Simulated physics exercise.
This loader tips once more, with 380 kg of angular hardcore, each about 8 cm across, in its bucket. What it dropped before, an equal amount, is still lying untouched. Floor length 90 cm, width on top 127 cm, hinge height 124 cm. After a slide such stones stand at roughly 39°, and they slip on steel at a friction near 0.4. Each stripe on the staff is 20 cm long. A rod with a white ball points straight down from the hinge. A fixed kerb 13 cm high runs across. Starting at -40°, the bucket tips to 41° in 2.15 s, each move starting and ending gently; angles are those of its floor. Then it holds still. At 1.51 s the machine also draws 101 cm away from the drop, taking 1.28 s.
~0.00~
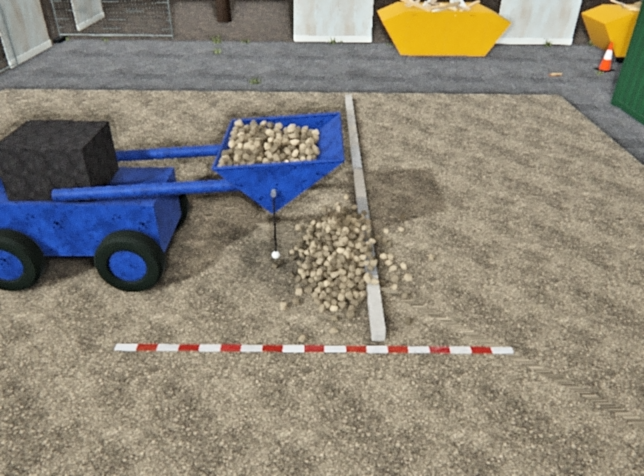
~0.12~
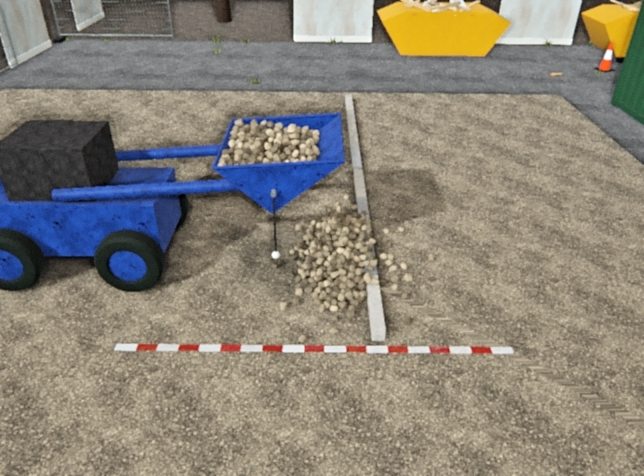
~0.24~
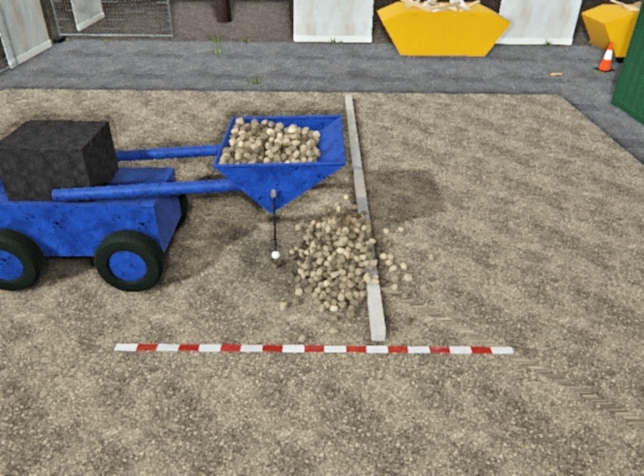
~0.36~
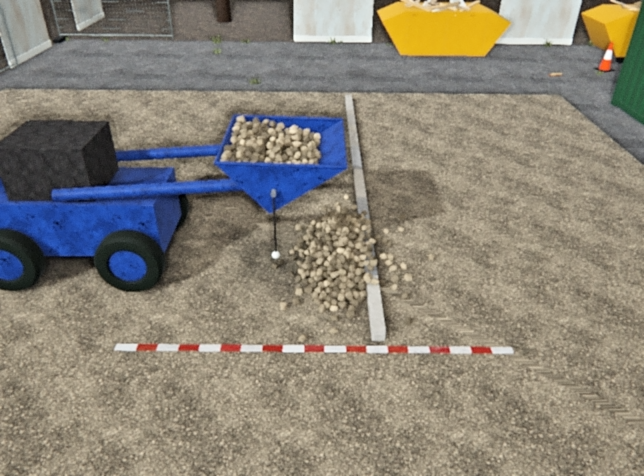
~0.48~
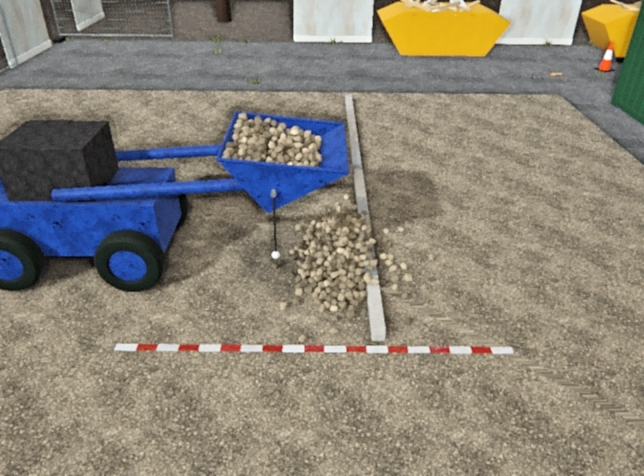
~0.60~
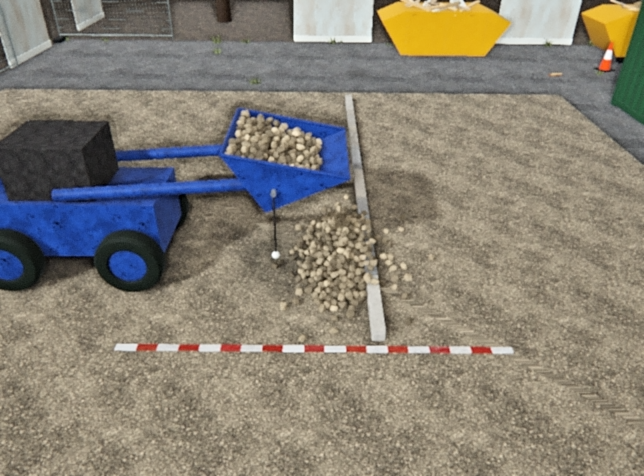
The blue loader's raised bucket, heaped with pale stones, hangs almost still above an earlier pile lying against a grey kerb. Then it slowly tilts forward, its right-hand lip dipping slightly while the stones shift a little inside, and the loader's body and the pile below stay put.
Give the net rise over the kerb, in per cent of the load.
Close to 2 parts in a hundred.
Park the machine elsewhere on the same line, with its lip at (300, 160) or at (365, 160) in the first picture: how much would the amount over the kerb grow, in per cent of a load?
About 0 and 15 per cent.
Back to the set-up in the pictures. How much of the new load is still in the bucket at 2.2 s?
About 0 per cent.
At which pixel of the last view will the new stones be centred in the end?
Near (306, 251).
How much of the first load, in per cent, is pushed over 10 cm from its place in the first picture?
Roughly 5 per cent of them.
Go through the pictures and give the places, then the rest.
Lip at (344, 160), floor tilted -40°, highest stones at (261, 132). The earlier load is highest near (340, 233), 31 cm above ground level, 96 % on this side of the kerb, 4 % over the kerb, in the first frame.
The bucket is at -39°, its lip at (344, 161); the top of the load is at (253, 131); the stones move at 0.0 m/s on average, in the second frame.
Lip at (345, 164), floor tilted -37°, highest stones at (248, 129); the stones move at 0.1 m/s on average, in the third frame.
The bucket is at -34°, its lip at (347, 167); the top of the load is at (245, 128); the stones move at 0.1 m/s on average, in the fourth frame.
Lip at (349, 172), floor tilted -30°, highest stones at (244, 126); the stones move at 0.2 m/s on average, in the fifth frame.
The bucket is at -25°, its lip at (350, 179); the top of the load is at (245, 123); the stones move at 0.2 m/s on average, in the sixth frame.
After 1.6 s the floor is at 28°; in per cent of one load, 100 in the bucket, 97 on this side of the kerb, 4 over the kerb; the foremost stones are at (406, 261).
After 2.2 s the floor is at 41°; in per cent of one load, 2 in the bucket, 193 on this side of the kerb, 5 over the kerb; the foremost stones are at (406, 261).
After 3.2 s the floor is at 41°; in per cent of one load, 0 in the bucket, 194 on this side of the kerb, 6 over the kerb; the foremost stones are at (413, 254).
After 6.0 s the floor is at 41°; in per cent of one load, 0 in the bucket, 194 on this side of the kerb, 6 over the kerb; the foremost stones are at (413, 254). Net gain over the kerb, 2.
